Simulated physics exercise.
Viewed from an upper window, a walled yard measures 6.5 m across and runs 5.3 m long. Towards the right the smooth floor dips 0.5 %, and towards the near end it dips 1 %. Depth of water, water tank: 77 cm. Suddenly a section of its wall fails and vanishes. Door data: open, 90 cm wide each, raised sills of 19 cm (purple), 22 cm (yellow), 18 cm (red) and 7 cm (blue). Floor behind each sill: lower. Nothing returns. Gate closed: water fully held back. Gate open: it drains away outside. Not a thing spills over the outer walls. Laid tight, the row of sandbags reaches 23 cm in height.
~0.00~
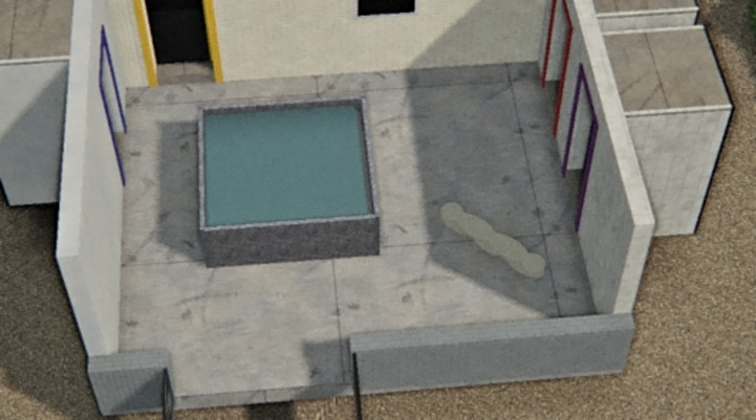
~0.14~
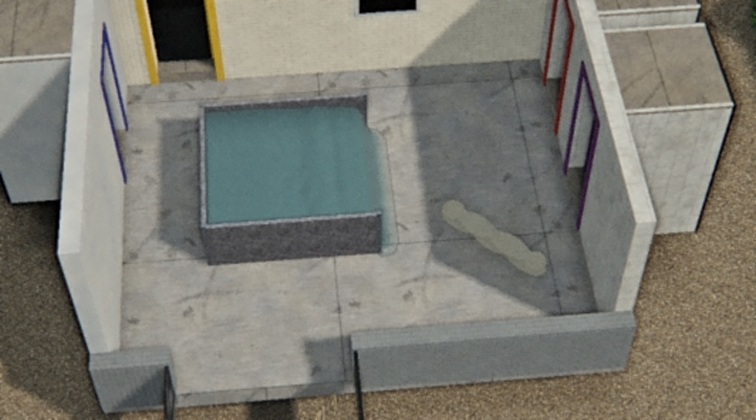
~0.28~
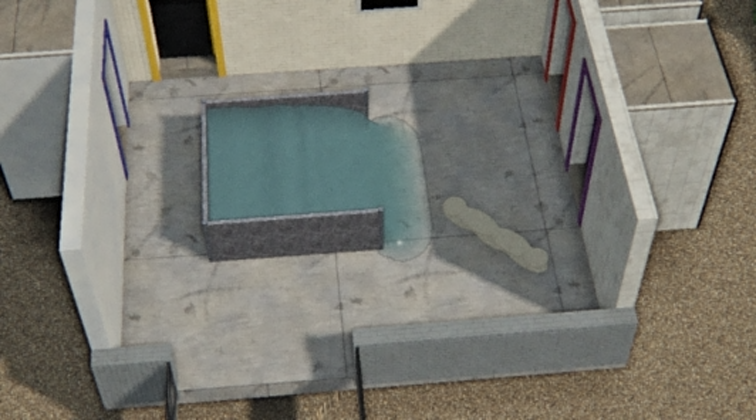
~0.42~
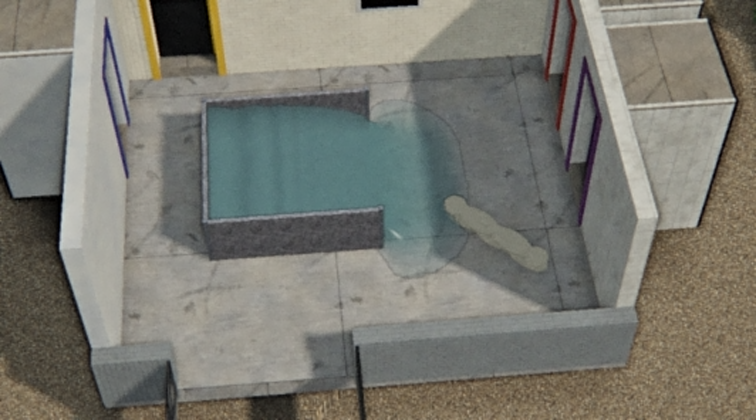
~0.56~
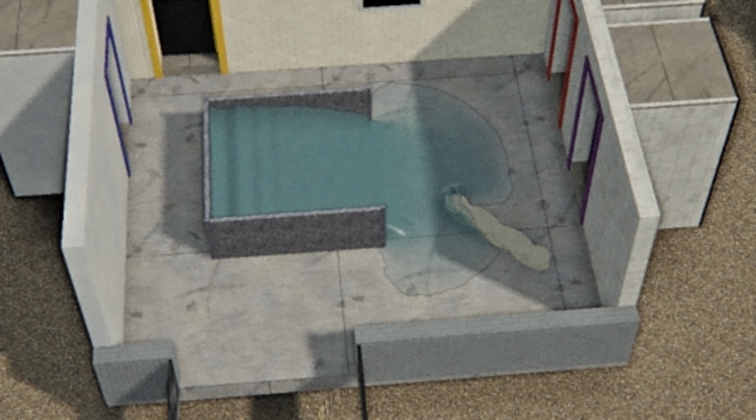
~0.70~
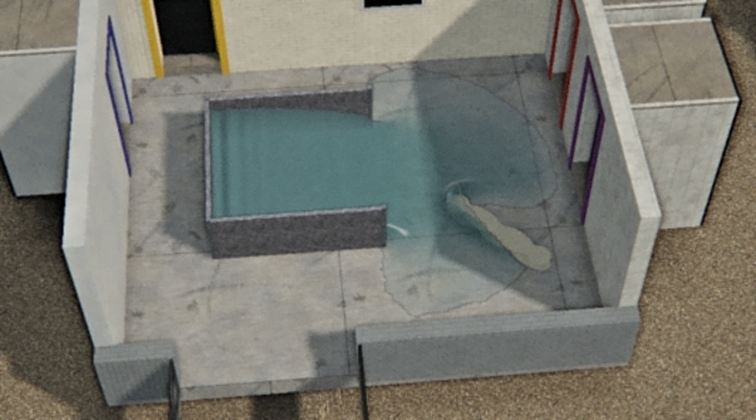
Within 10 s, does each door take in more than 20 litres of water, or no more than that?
At the end, the purple door overshoots the limit; the yellow door undershoots the limit; the red door overshoots the limit; the blue door overshoots the limit.
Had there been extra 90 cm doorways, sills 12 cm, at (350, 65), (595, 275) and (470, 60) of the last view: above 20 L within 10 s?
In turn: Short of it, beyond it, beyond it.
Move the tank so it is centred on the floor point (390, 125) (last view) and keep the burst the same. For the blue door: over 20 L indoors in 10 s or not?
Against the limit, the blue door gets no more than that.
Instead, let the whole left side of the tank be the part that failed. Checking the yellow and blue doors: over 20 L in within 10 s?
Yellow goes beyond, blue goes beyond, judged against that limit.
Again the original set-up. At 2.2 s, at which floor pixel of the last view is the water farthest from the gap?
Location: Approx. (600, 339) in the last view.
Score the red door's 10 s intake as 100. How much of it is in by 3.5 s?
About 90 per cent.
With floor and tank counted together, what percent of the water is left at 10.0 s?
80 %.
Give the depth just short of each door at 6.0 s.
Depths: Purple door 15 cm, yellow door 10 cm, red door 15 cm, blue door 14 cm.
After 1.4 s water covers 45 % of the floor and is deepest (48 cm) near (445, 209); purple door 31 cm at the sill, 31 L in, yellow door not reached, red door 31 cm at the sill, 7 L in, blue door not reached.
After 2.2 s water covers 45 % of the floor and is deepest (49 cm) near (571, 330); purple door 37 cm at the sill, 99 L in, yellow door not reached, red door 35 cm at the sill, 63 L in, blue door not reached.
After 3.5 s water covers 60 % of the floor and is deepest (32 cm) near (507, 346); purple door 23 cm at the sill, 157 L in, yellow door not reached, red door 26 cm at the sill, 167 L in, blue door not reached.
After 6.0 s water covers 90 % of the floor and is deepest (22 cm) near (133, 99); purple door 15 cm at the sill, 167 L in, yellow door 10 cm at the sill, 0 L in, red door 15 cm at the sill, 186 L in, blue door 14 cm at the sill, 29 L in.
After 10.0 s water covers 95 % of the floor and is deepest (19 cm) near (124, 375); purple door 12 cm at the sill, 168 L in, yellow door 11 cm at the sill, 0 L in, red door 5 cm at the sill, 186 L in, blue door 12 cm at the sill, 101 L in.
